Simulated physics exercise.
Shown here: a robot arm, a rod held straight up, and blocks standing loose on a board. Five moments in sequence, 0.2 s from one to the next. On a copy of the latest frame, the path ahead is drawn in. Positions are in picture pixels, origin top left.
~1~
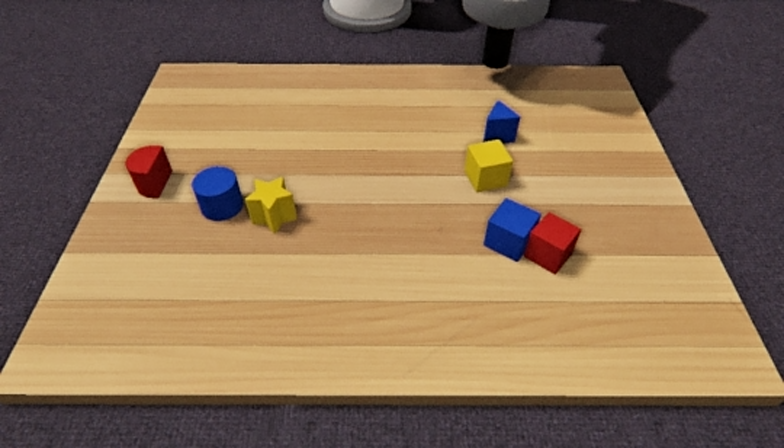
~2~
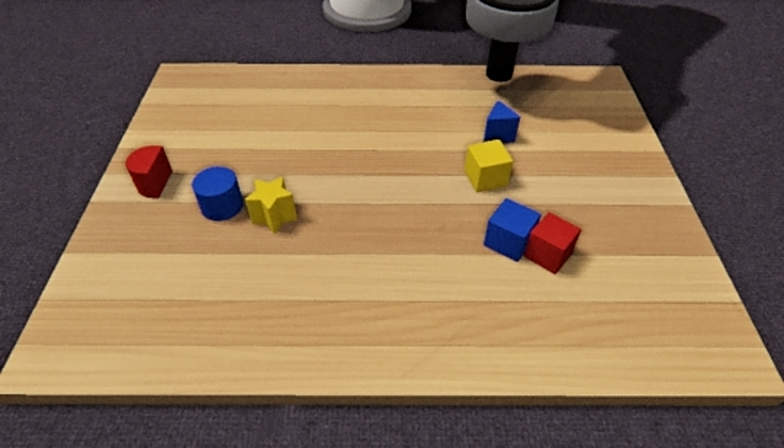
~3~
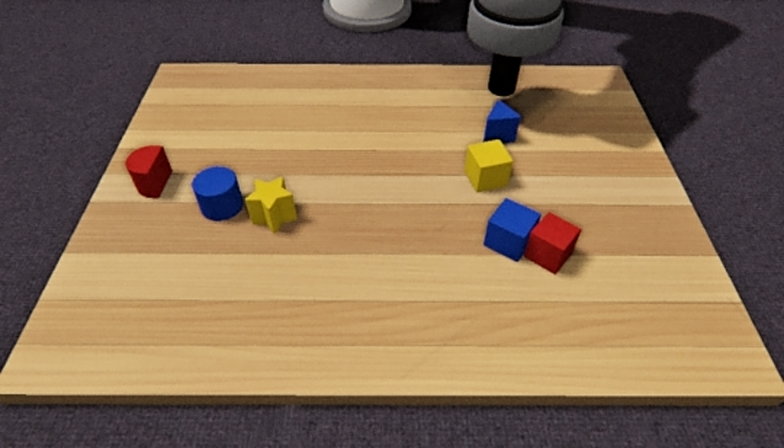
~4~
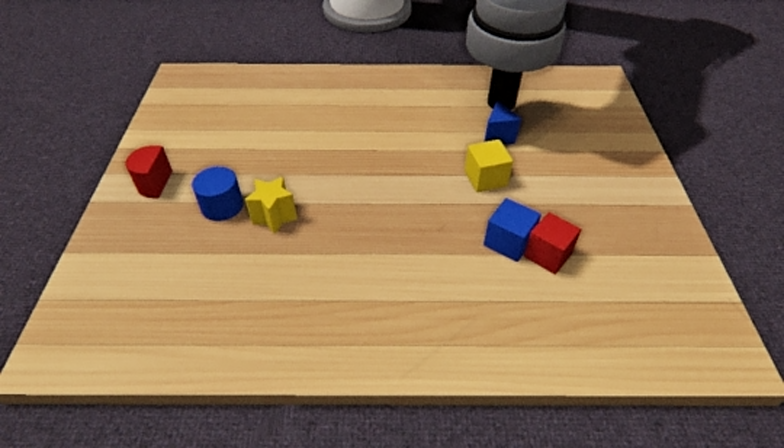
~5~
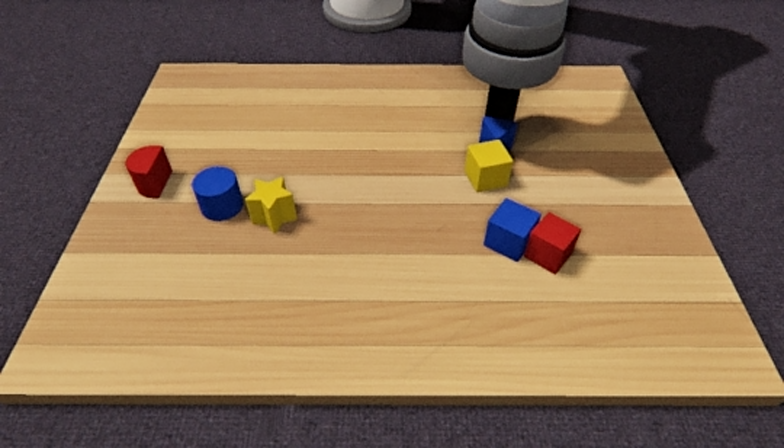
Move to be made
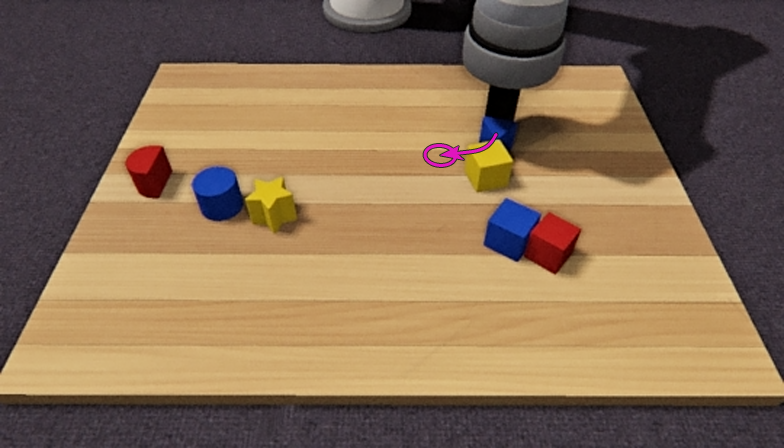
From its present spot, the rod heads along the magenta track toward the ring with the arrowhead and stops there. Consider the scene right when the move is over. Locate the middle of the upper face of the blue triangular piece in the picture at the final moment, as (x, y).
My prediction: (498, 142).
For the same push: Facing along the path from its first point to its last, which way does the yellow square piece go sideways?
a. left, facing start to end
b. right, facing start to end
That would be a.
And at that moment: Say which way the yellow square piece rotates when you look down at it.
Twists clockwise.
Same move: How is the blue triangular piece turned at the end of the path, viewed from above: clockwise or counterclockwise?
Counterclockwise from above.
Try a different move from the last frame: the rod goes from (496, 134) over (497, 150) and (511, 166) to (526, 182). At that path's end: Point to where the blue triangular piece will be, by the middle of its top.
For the centre of its top, I'd go with (533, 176).
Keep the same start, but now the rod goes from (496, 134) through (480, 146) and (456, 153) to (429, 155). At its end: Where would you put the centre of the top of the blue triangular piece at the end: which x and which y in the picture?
By then it is at (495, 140).
Drawn move, from (496, 134) over (486, 147) and (464, 153) to (440, 155).
The first path, step by step. Halfway along, rod at (477, 136); yellow square piece at (494, 161), turned 35° clockwise; blue triangular piece at (498, 142), turned 55° anticlockwise.
At the end, rod at (442, 140); yellow square piece at (494, 161), turned 35° clockwise; blue triangular piece at (498, 142), turned 55° anticlockwise.
